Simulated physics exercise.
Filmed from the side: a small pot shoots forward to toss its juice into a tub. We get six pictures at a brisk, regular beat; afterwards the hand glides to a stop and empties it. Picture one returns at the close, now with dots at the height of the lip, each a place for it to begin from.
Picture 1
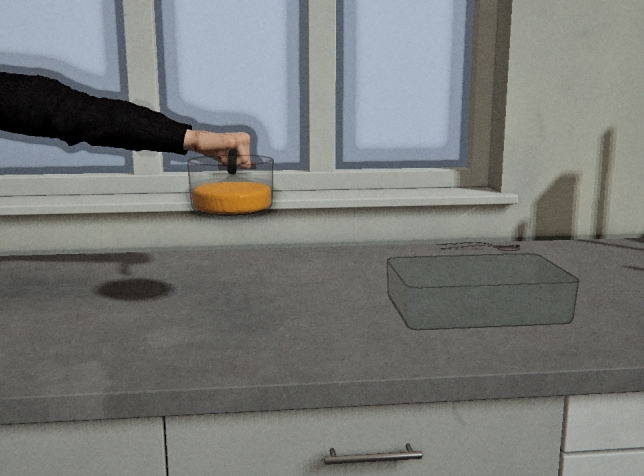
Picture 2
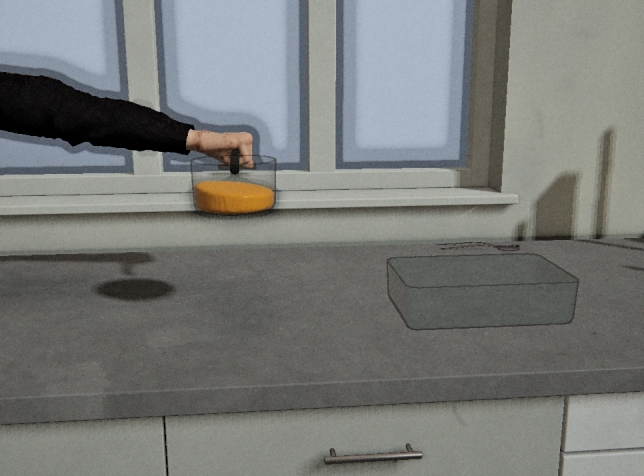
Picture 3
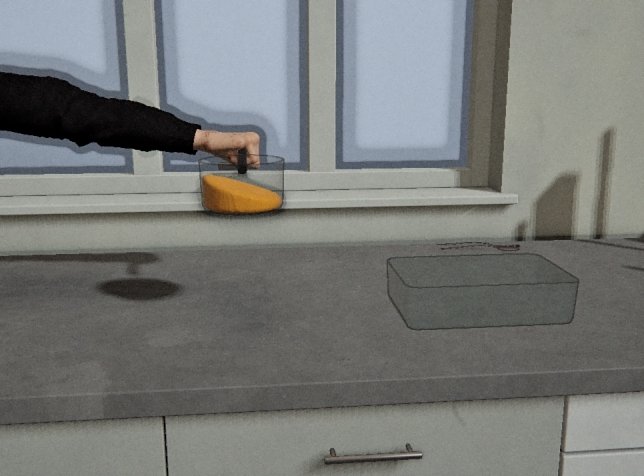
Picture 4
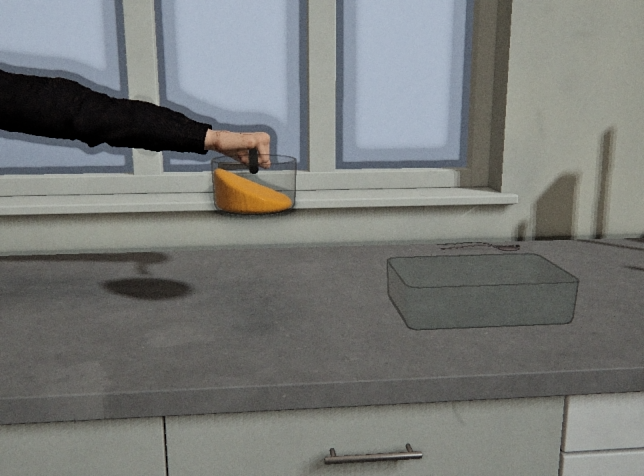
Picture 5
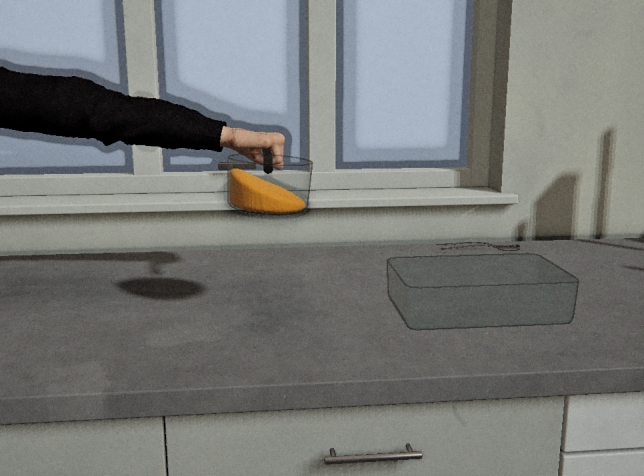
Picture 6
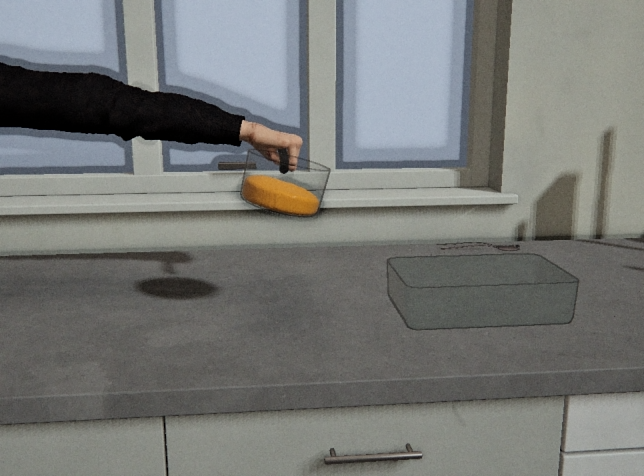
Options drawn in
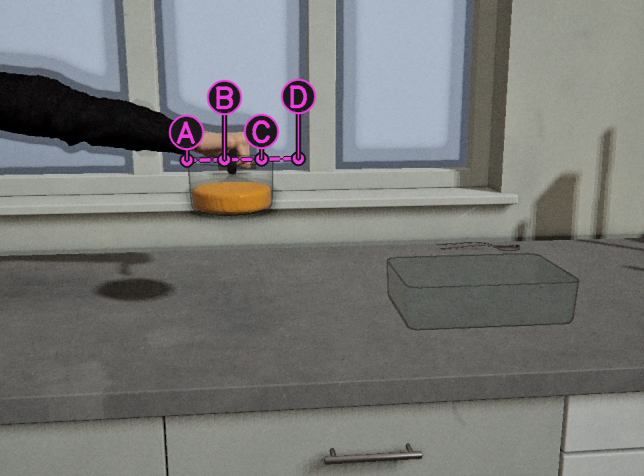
A hand in a black sleeve carried a small clear pot of orange juice rightward above a gray counter toward a clear tub, the juice sloshing up the left side before the pot tilted slightly.
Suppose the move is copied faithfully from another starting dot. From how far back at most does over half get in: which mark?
Take D.
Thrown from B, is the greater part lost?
Yes.
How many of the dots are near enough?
One of the four.
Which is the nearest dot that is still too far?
It is C.
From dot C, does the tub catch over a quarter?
Yes.
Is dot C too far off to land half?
Yes.
In magenta, A at (186, 160); B at (224, 159); C at (261, 159); D at (298, 158).
Choosing A, about 0 % lands in the tub, 100 % falls short.
Choosing B, about 7 % lands in the tub, 92 % falls short.
Choosing C, about 36 % lands in the tub, 57 % falls short and 7 % goes beside or beyond.
Choosing D, about 66 % lands in the tub, 26 % falls short and 8 % goes beside or beyond.
